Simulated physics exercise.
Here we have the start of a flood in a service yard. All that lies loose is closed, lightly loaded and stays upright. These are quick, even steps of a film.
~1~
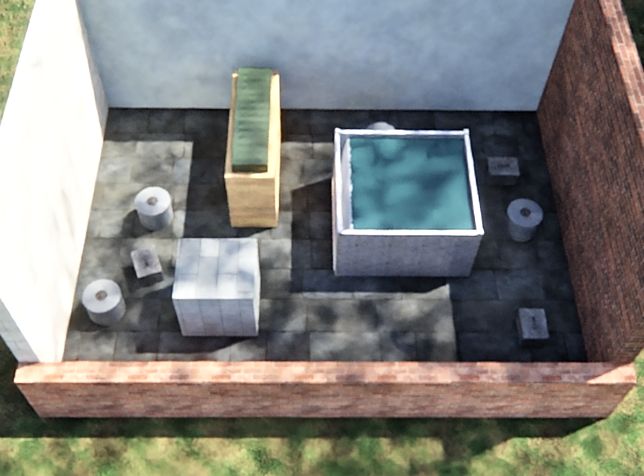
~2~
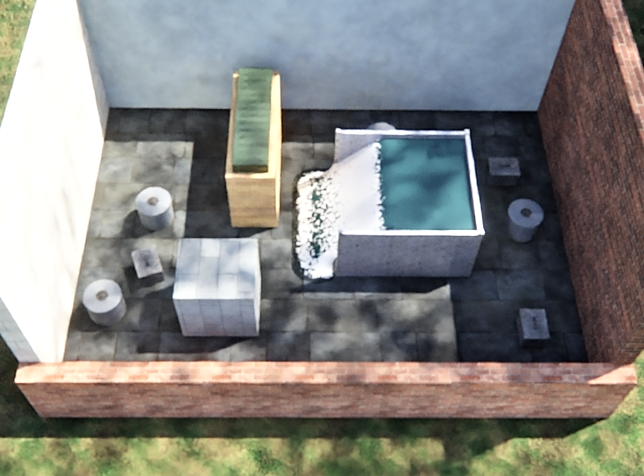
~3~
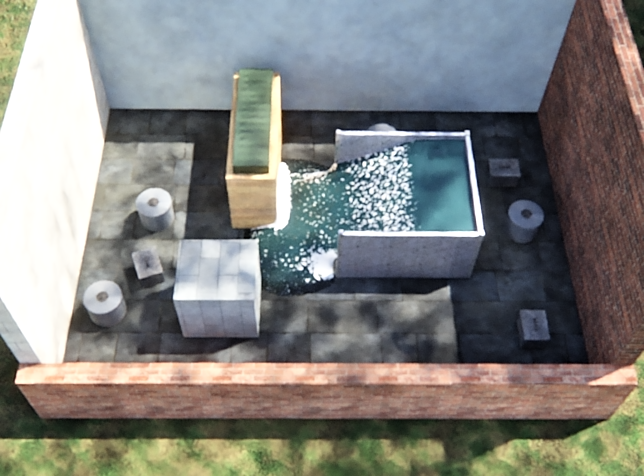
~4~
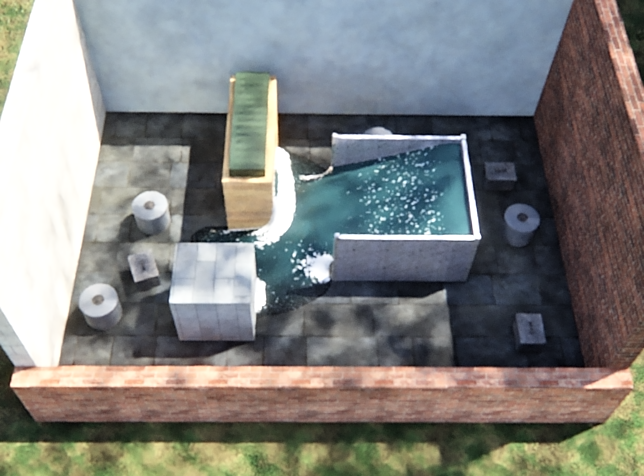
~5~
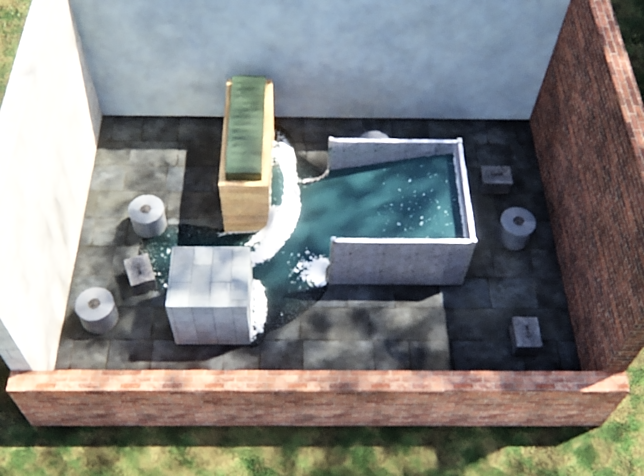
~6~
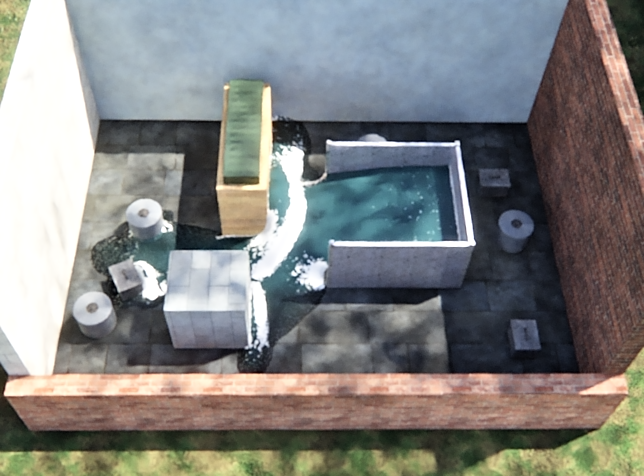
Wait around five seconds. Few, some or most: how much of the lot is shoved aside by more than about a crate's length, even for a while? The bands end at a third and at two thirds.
It is two thirds or more.
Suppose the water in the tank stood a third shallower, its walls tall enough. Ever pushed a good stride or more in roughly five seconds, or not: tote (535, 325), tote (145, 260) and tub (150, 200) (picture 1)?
As listed: Never so far, swept aside, that far or more.
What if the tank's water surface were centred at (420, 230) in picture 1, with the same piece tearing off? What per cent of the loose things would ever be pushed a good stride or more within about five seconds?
About 70 per cent.
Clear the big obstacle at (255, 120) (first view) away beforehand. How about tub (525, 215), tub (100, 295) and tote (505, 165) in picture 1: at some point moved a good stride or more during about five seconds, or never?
One after the other: Short of that, pushed that far, less than that.
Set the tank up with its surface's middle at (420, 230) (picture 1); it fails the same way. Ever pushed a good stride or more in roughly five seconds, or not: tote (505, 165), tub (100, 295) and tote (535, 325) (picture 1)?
In turn: Short of that, shifted that much, that far or more.
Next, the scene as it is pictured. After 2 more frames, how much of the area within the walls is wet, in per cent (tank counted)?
I make it 35 per cent.
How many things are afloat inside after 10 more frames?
I count 2.
A moment on, 1 of 7 are well off their spots; 1 afloat.
Next, 3 of 7 are well off their spots; 2 afloat.
Later, 4 of 7 are well off their spots; 4 afloat.
In the end, 5 of 7 are well off their spots, and 5 have been at some point; 7 afloat.
